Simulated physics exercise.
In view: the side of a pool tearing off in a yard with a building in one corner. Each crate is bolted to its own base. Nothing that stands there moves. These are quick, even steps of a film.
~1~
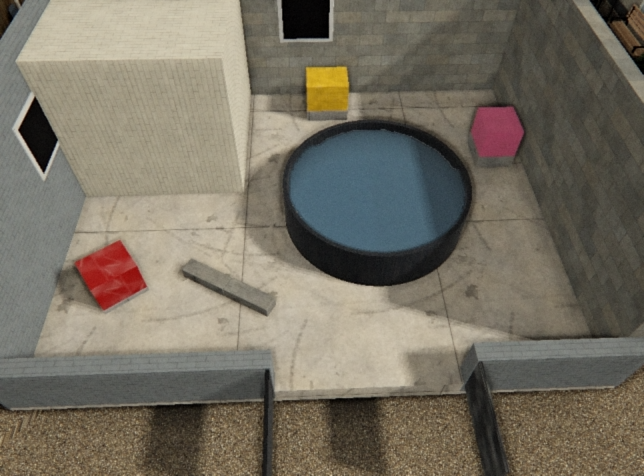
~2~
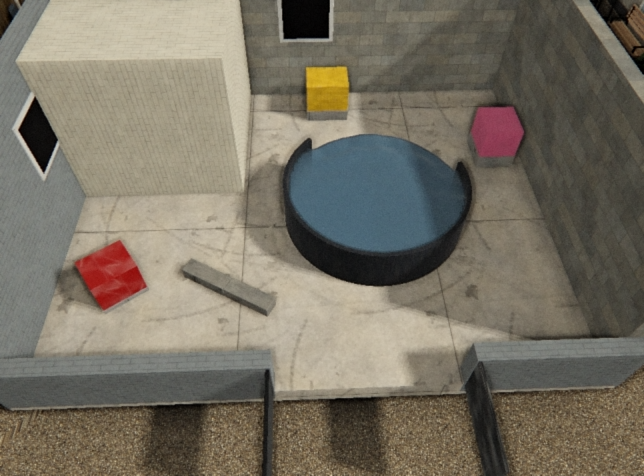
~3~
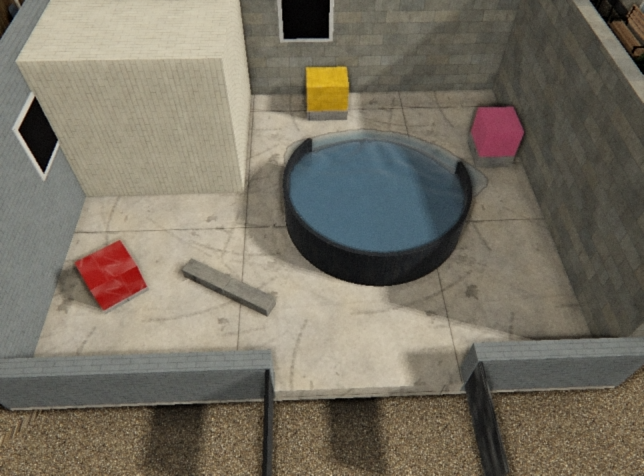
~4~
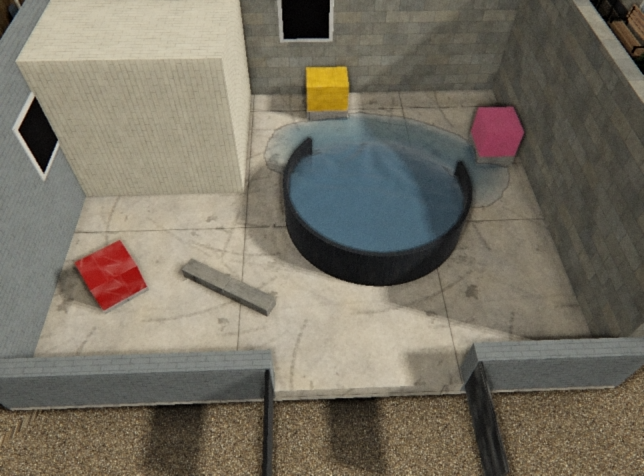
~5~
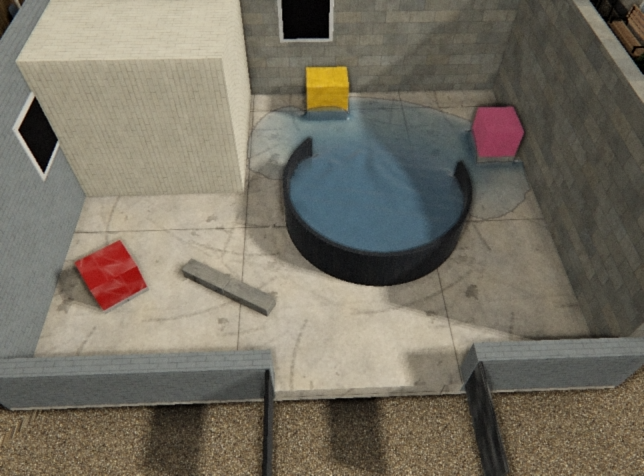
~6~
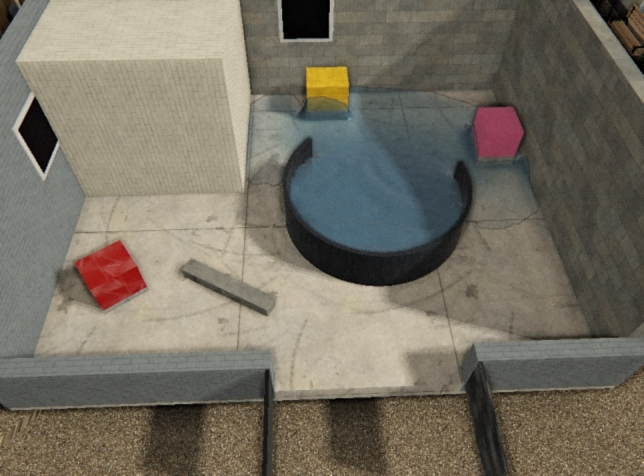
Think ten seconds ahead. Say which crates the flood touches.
In the end: The yellow crate is soaked; the red crate is soaked; the pink crate is soaked.
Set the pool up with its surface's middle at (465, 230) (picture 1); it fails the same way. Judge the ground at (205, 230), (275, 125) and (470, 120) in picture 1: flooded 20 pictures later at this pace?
In that order: Free of water, flooded, flooded.
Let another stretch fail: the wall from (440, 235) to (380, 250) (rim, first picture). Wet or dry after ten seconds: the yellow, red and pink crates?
One by one: The yellow crate escapes it, the red crate keeps dry, the pink crate keeps dry.
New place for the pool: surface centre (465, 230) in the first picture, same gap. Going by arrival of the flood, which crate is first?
The pink crate.
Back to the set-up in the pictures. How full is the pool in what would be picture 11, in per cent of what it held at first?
Near 56 in a hundred.
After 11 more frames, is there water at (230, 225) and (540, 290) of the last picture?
As listed: Clear, covered.
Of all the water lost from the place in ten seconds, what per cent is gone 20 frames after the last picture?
Roughly 0 per cent.
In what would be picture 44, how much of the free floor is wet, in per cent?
About 80 per cent.
A moment on, water covers 35 % of the floor; the yellow crate water round its plinth, the red crate not reached, the pink crate water round its plinth.
Next, water covers 40 % of the floor; the yellow crate water round its plinth, the red crate not reached, the pink crate water round its plinth.
Then, water covers 55 % of the floor; the yellow crate water round its plinth, the red crate not reached, the pink crate water round its plinth.
Later, water covers 80 % of the floor; the yellow crate water round its plinth, the red crate water round its plinth, the pink crate water round its plinth.
In the end, water covers 95 % of the floor; the yellow crate was topped, the red crate was topped, the pink crate was topped.
